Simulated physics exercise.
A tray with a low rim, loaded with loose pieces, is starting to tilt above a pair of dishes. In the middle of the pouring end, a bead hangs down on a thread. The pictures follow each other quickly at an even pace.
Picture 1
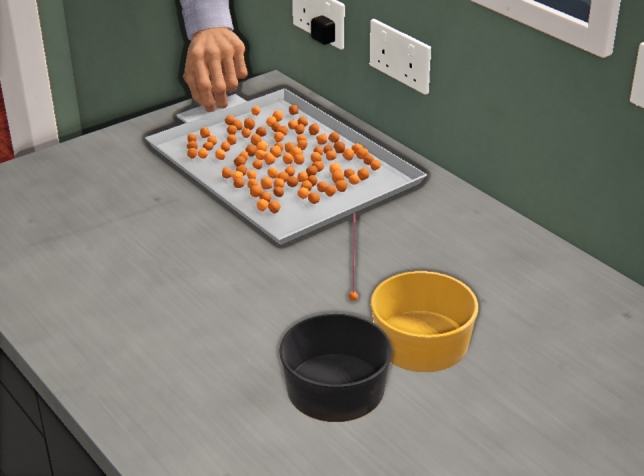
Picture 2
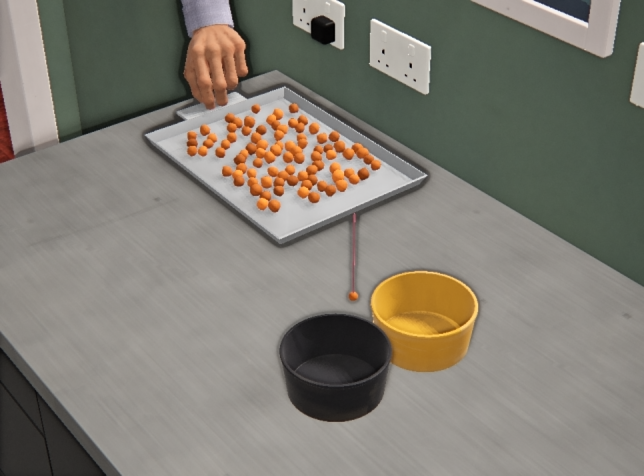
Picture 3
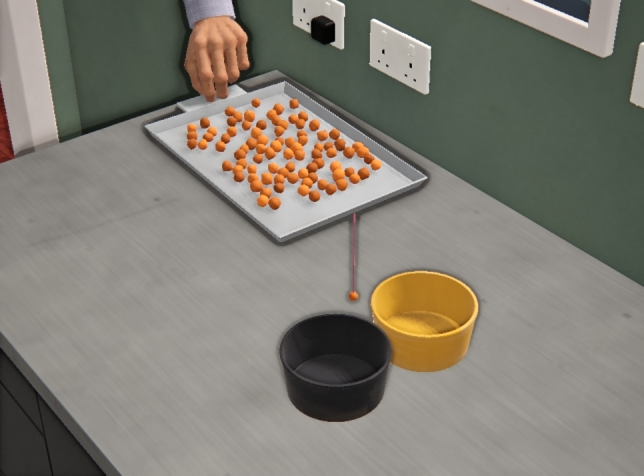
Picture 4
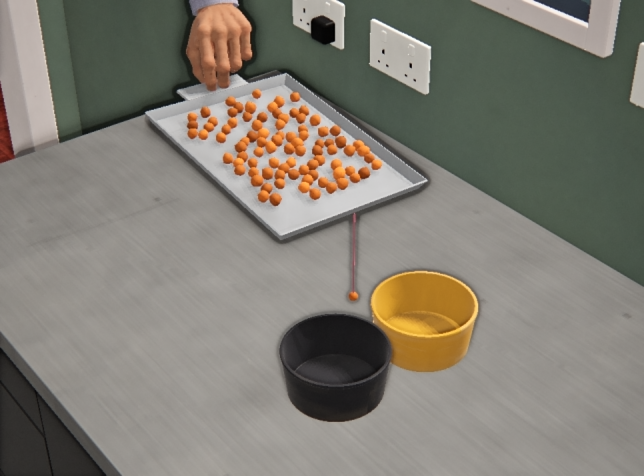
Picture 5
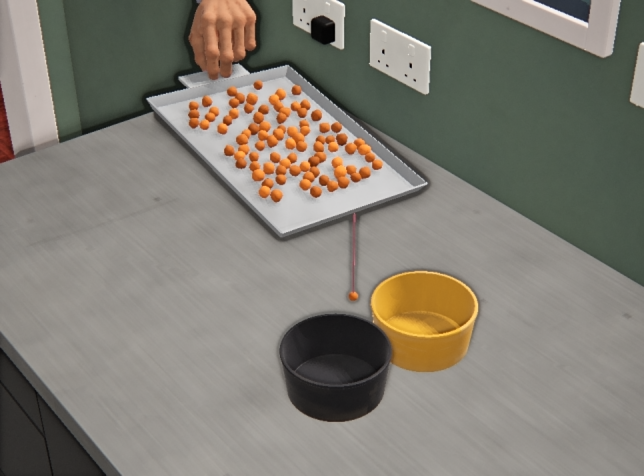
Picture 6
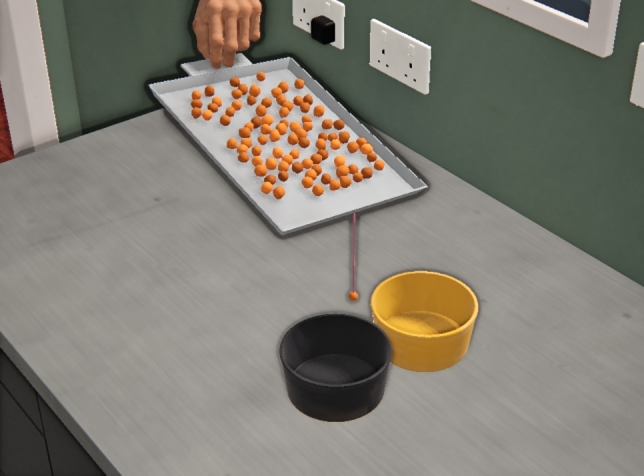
A hand raises the back of a tray of coated peanuts, slanting it toward its right corner.
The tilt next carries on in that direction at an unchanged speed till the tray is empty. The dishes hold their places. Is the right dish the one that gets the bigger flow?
The fuller dish will be the one on the right.
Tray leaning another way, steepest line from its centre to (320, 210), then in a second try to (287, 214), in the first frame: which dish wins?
Try 1: The left-side dish; try 2: The left-side dish.
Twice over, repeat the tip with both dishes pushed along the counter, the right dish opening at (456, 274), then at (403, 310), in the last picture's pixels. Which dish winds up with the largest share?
In the first try it's the right-side dish, and in the second it's the right-side dish.
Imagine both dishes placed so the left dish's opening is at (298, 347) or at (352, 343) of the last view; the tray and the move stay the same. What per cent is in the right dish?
First placement: 60 per cent; second placement: 80 per cent.
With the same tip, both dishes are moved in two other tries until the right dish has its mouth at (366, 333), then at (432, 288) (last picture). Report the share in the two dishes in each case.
You'd see around 10 per cent and then around 90 per cent.
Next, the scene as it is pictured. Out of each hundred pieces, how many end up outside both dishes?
I'd say roughly 20 per cent of the load.
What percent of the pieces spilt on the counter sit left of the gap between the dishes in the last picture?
Estimate: Near 10 per cent.
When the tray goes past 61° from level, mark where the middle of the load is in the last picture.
I'd put it at about (401, 209).
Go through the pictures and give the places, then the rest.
In the first frame, corners of the pouring end near (280, 234) and (419, 174), level; middle of the load near (288, 158), coated peanuts; left dish near (370, 394); right dish near (459, 345); bead on its thread near (353, 296).
In the second frame, corners of the pouring end near (281, 234) and (419, 175), level; middle of the load near (288, 157).
In the third frame, corners of the pouring end near (281, 232) and (419, 176), tipped barely, lowest at the right corner; middle of the load near (289, 154).
In the fourth frame, corners of the pouring end near (282, 230) and (420, 179), tipped a little, lowest at the right corner; middle of the load near (289, 149).
In the fifth frame, corners of the pouring end near (283, 228) and (420, 182), tipped a little, lowest at the right corner; middle of the load near (291, 144).
In the sixth frame, corners of the pouring end near (284, 226) and (420, 184), tipped clearly, lowest at the right corner; middle of the load near (293, 139); left dish near (370, 394); right dish near (459, 345).
Shortly afterwards, tray tipped steeply; near half on the tray; only a few in the left dish; near a quarter in the right dish; a little outside both; near a quarter in the air.
Next, tray tipped right over; only a few in the left dish; the bulk in the right dish; near a quarter outside both.
Some moments later, tray tipped past a quarter turn; only a few in the left dish; the bulk in the right dish; near a quarter outside both.
In the end, tray tipped past a quarter turn; only a few in the left dish; the bulk in the right dish; near a quarter outside both.
